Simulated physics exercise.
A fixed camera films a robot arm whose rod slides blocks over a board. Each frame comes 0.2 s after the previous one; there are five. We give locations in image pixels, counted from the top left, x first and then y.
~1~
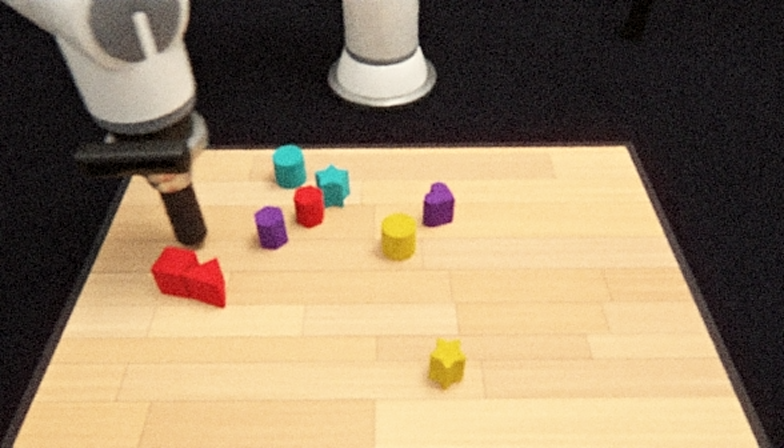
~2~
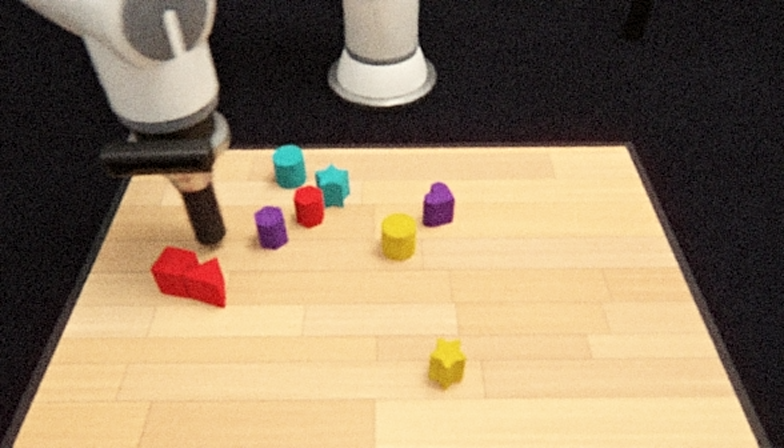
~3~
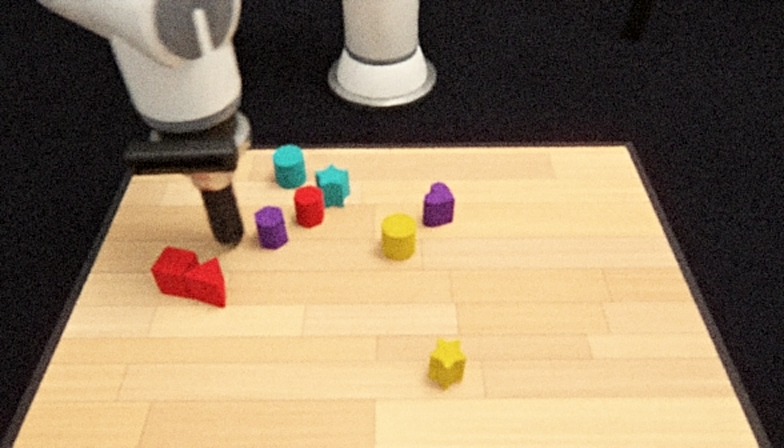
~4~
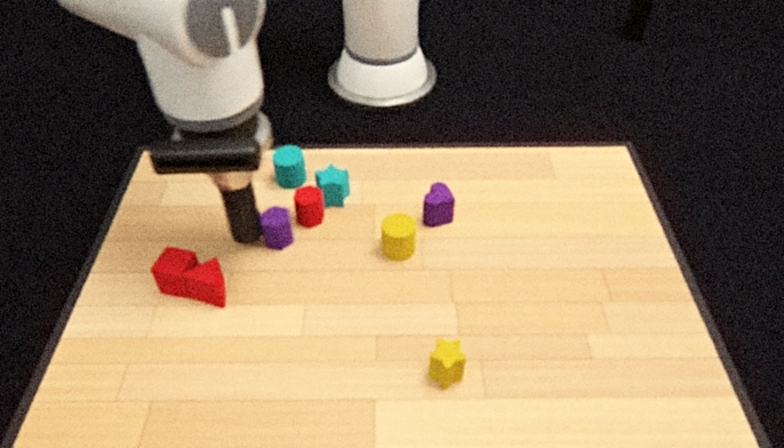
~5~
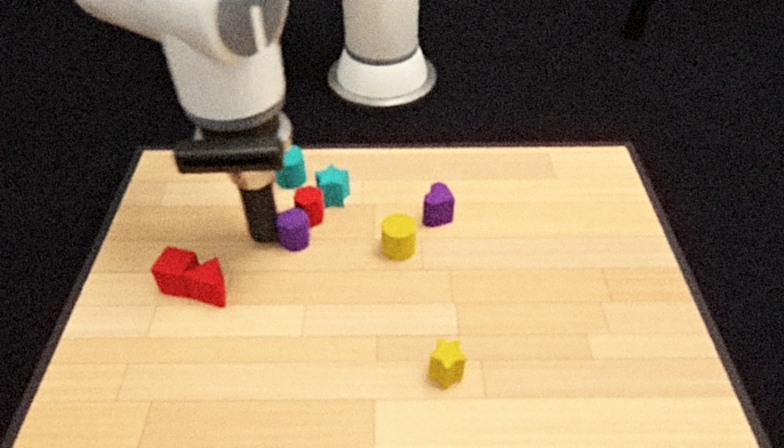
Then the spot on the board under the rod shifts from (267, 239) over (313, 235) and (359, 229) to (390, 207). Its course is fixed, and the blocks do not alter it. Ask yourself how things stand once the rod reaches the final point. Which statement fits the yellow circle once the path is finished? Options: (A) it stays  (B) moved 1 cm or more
B (moved 1 cm or more)
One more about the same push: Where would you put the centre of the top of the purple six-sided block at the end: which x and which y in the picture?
The point I'd pick in the picture is (377, 222).
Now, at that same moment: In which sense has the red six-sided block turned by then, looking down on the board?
Looking down on the board, it turns counter-clockwise.
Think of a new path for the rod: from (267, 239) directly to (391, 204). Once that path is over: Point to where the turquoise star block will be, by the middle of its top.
Just about (353, 161).
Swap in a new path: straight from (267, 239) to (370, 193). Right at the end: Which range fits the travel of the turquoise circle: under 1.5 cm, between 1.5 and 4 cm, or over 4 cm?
I'd go with under 1.5 cm for this block.
On the path given first. One third of the way, rod at (313, 228); purple six-sided block at (339, 220), turned 35° clockwise; red six-sided block at (316, 190), turned 40° anticlockwise; turquoise star block at (333, 172).
Two thirds of the way, rod at (358, 221); purple six-sided block at (375, 223), turned 100° clockwise; red six-sided block at (319, 190), turned 50° anticlockwise; turquoise star block at (332, 171); yellow circle at (408, 228).
At the end, rod at (390, 199); purple six-sided block at (377, 222), turned 115° clockwise; red six-sided block at (319, 190), turned 50° anticlockwise; turquoise star block at (332, 171); yellow circle at (410, 228).
